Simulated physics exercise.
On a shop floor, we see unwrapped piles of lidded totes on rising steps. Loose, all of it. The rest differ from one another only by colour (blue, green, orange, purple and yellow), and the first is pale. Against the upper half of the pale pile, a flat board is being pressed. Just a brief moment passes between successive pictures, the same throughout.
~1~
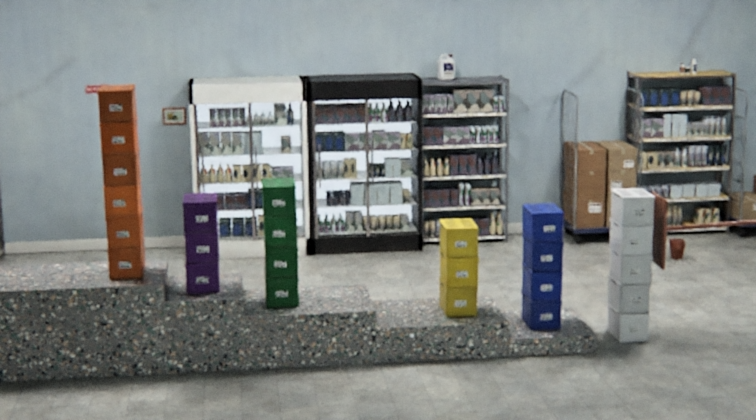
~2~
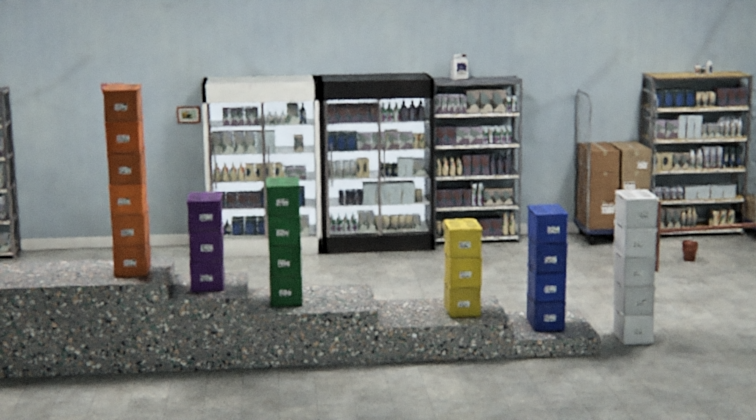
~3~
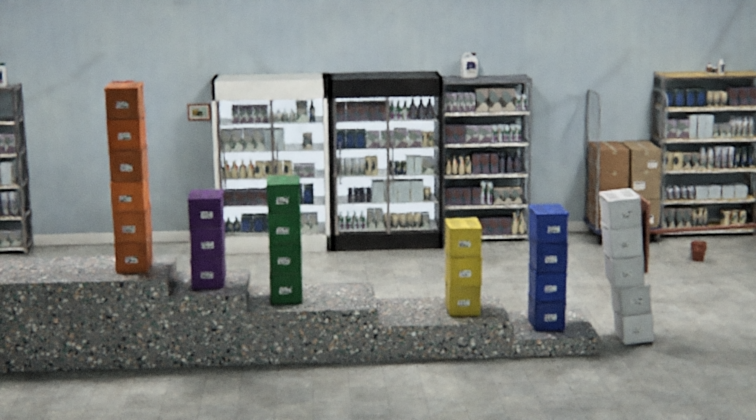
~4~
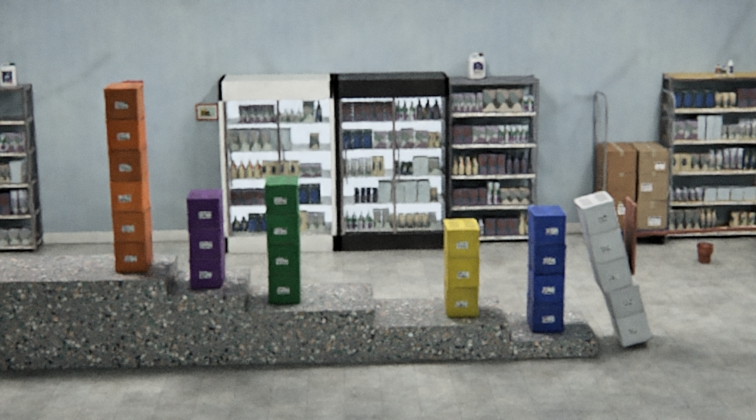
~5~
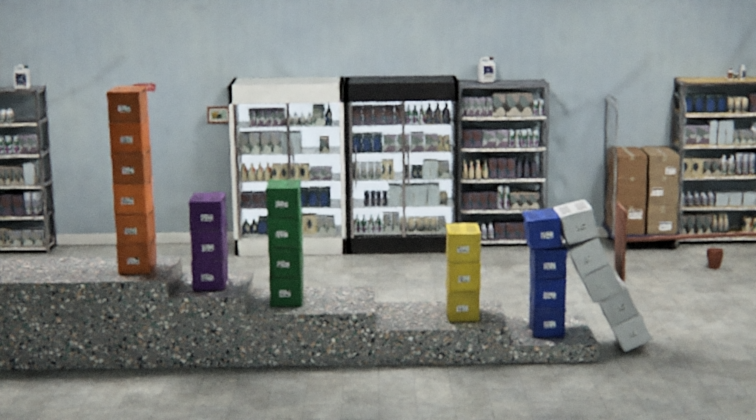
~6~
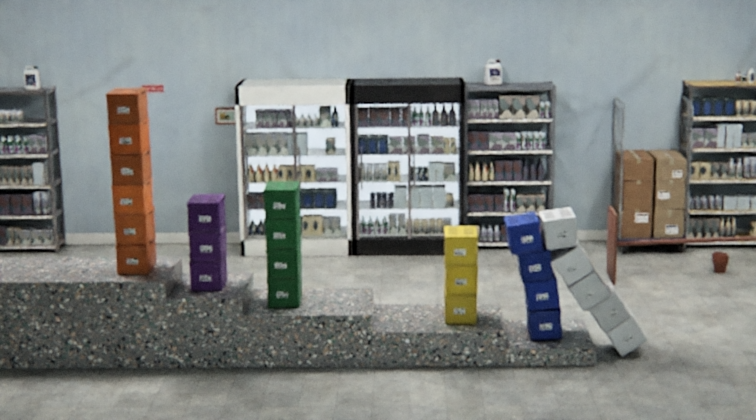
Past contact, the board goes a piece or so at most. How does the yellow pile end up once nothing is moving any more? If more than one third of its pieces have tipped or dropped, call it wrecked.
The yellow pile ends up wrecked.
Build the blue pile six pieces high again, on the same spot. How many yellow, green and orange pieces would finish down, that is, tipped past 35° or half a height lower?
When it all settles, yellow has 2 down, green has 0, and orange has 0.
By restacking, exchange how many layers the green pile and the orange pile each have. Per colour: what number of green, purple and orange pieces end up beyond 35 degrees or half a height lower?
By colour, green 0, purple 0, orange 0.
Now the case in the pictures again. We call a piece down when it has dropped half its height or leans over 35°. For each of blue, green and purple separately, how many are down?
Once everything settles, the down count is blue 2, green 0 and purple 0.
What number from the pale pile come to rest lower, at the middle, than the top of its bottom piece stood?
That would be 1 in total.
Soon after the last picture, 4 of the pale pile down; none of the 3 yellow totes down (0 of 20 in all colours); top yellow tote unmoved; top blue tote leaning a little.
A little later, 5 of the pale pile down; none of the 3 yellow totes down (0 of 20 in all colours); top yellow tote leaning barely; top blue tote leaning clearly.
Later still, 5 of the pale pile down; none of the 3 yellow totes down (0 of 20 in all colours); top yellow tote leaning clearly; top blue tote leaning a little.
After that, 5 of the pale pile down; 3 of the 3 yellow totes down (5 of 20 in all colours); top yellow tote leaning steeply, about its own height lower; top blue tote leaning steeply, about its own height lower.
At rest, 5 of the pale pile down; 3 of the 3 yellow totes down (5 of 20 in all colours); top yellow tote on its side; top blue tote leaning steeply, some two heights lower. As the last picture would show them, middles, top yellow tote near (353, 287), top blue tote near (417, 283).
